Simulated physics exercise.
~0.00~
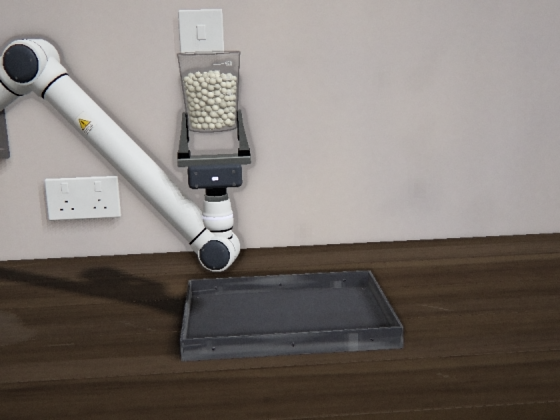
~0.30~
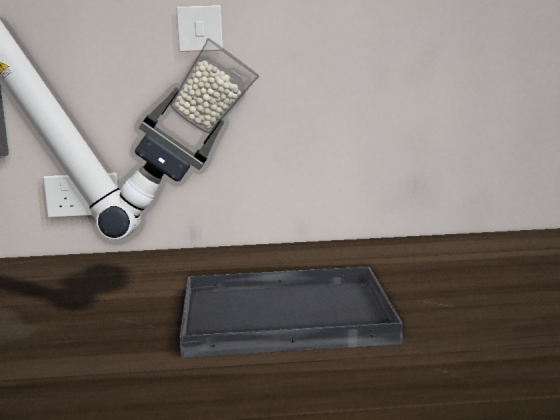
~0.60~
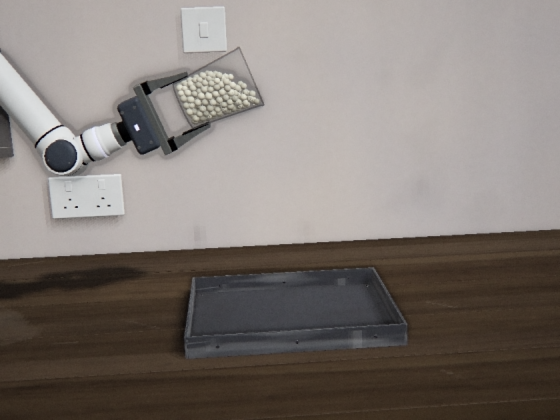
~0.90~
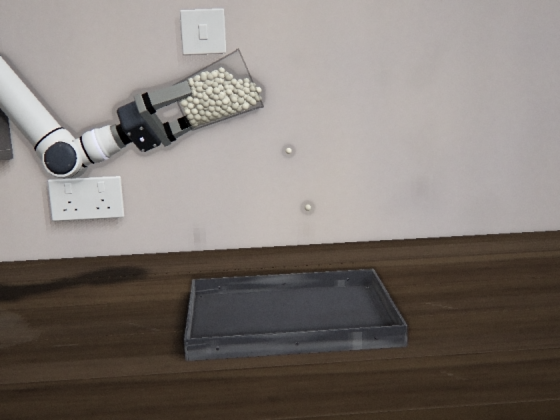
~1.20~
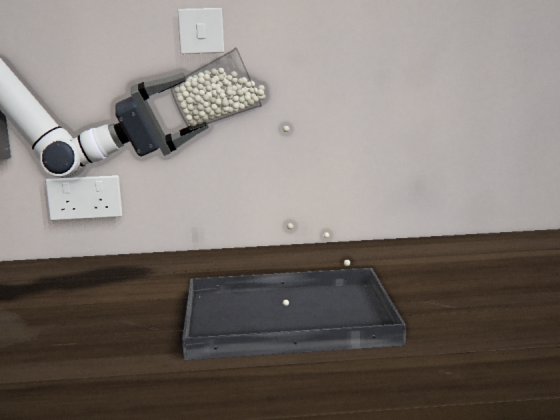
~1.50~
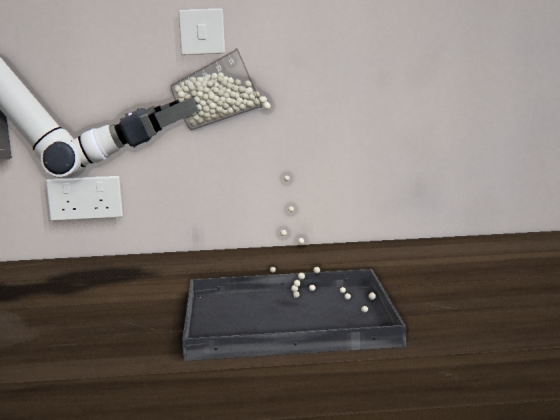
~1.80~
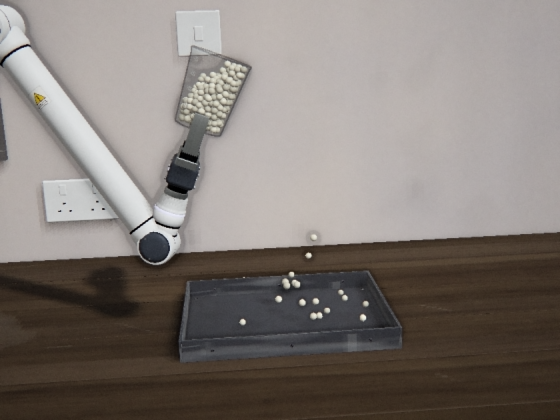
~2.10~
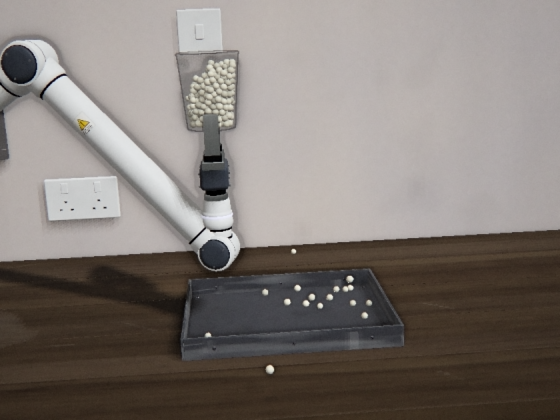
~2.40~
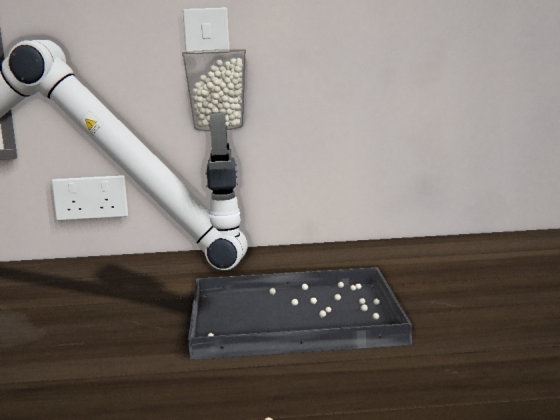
White robot arm tipping a clear tumbler of pale beads, spilling a few into a grey tray, then returning it upright, still mostly full.
